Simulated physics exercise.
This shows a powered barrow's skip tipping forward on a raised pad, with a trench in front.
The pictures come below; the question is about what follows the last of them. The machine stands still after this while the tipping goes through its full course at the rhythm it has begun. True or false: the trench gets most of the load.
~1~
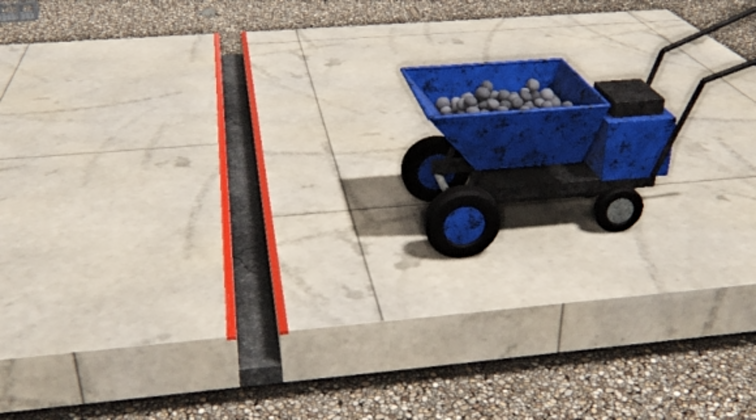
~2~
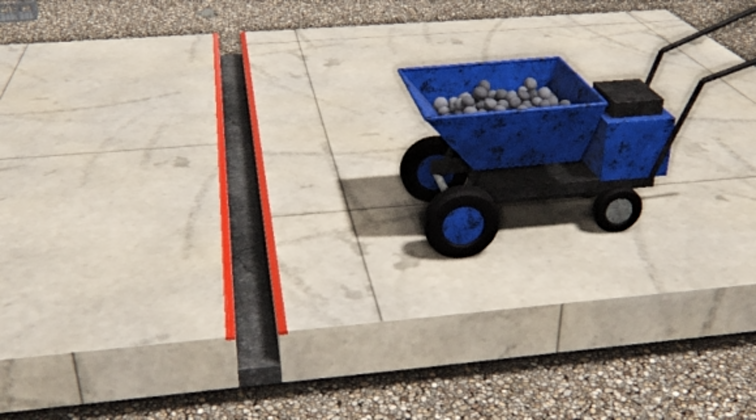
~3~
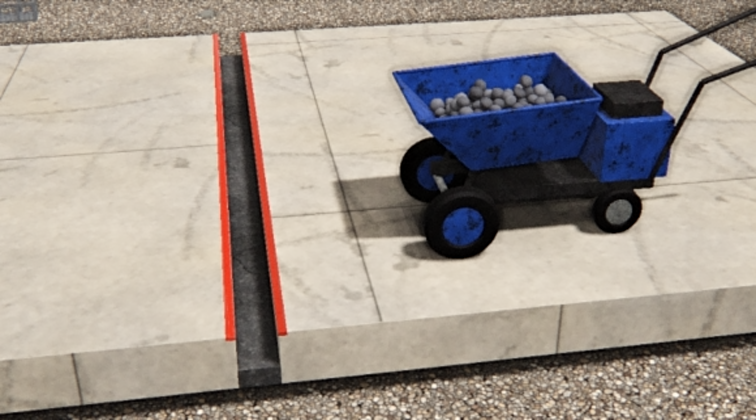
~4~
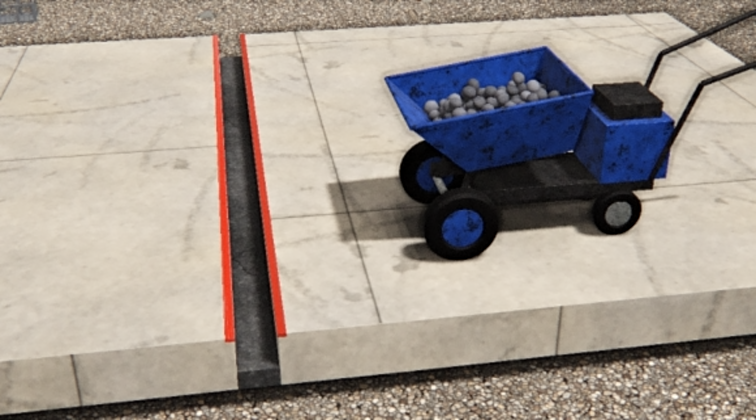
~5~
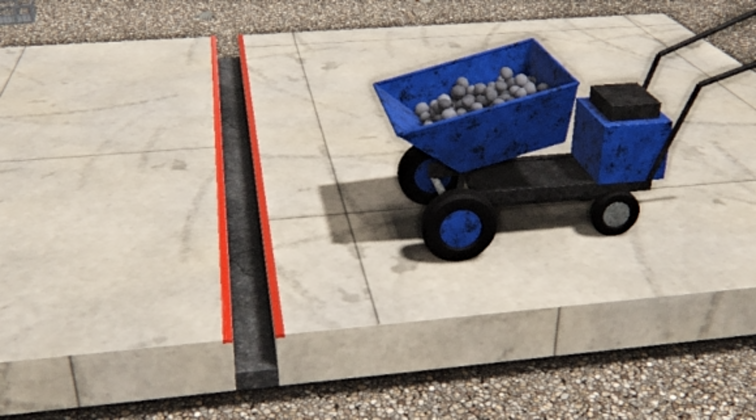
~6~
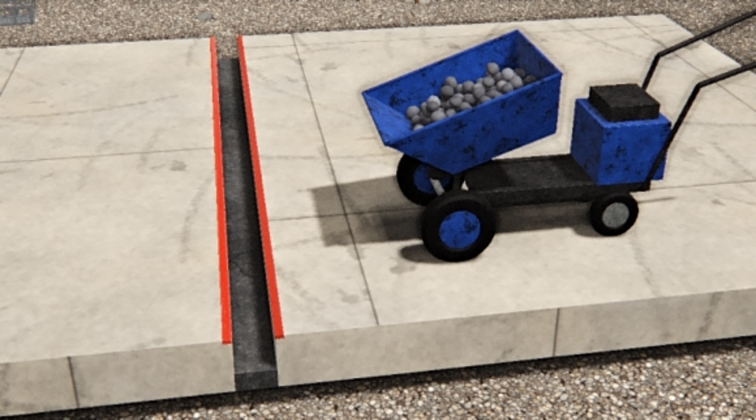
False.
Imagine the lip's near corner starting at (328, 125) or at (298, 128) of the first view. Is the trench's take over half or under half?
A minority at the first place, then a minority at the second.
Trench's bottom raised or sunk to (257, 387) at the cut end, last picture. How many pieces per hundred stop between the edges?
Estimated share: Approx. 20 per cent.
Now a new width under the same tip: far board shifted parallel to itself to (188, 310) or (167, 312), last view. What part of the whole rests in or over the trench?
20 %, 20 %.
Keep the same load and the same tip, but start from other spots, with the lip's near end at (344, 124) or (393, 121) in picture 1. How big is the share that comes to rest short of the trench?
0 and 20 in a hundred, in that order.
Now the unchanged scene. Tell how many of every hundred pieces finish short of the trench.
That share comes out near 50 in a hundred.
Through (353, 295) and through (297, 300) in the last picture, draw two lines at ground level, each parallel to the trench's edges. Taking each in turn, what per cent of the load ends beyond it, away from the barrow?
Close to 80 per cent, then close to 40 per cent.
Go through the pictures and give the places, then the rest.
Lip of the skip at (429, 118), level; top of the load at (517, 104), round cobbles; first edge of the trench at (279, 297); far edge at (229, 302), the trench under half as wide as the skip, and about as deep as wide, in the first picture.
Lip of the skip at (426, 119), level; top of the load at (515, 103), in the second picture.
Lip of the skip at (420, 123), tipped barely; top of the load at (521, 108), in the third picture.
Lip of the skip at (411, 128), tipped a little; top of the load at (526, 98), in the fourth picture.
Lip of the skip at (399, 135), tipped a little; top of the load at (515, 93), in the fifth picture.
Lip of the skip at (386, 144), tipped clearly; top of the load at (503, 87); first edge of the trench at (275, 301); far edge at (225, 306), in the sixth picture.
Soon after the last picture, skip tipped steeply; all in the skip.
A little later, skip tipped right over; most in the skip; a small part short of the trench; a stray few falling.
Later still, skip tipped right over; about a quarter in the skip; about half short of the trench; about a quarter in or heaped over the trench; a stray few beyond it.
At rest, skip tipped right over; about a quarter in the skip; about half short of the trench; about a quarter in or heaped over the trench; a stray few beyond it.
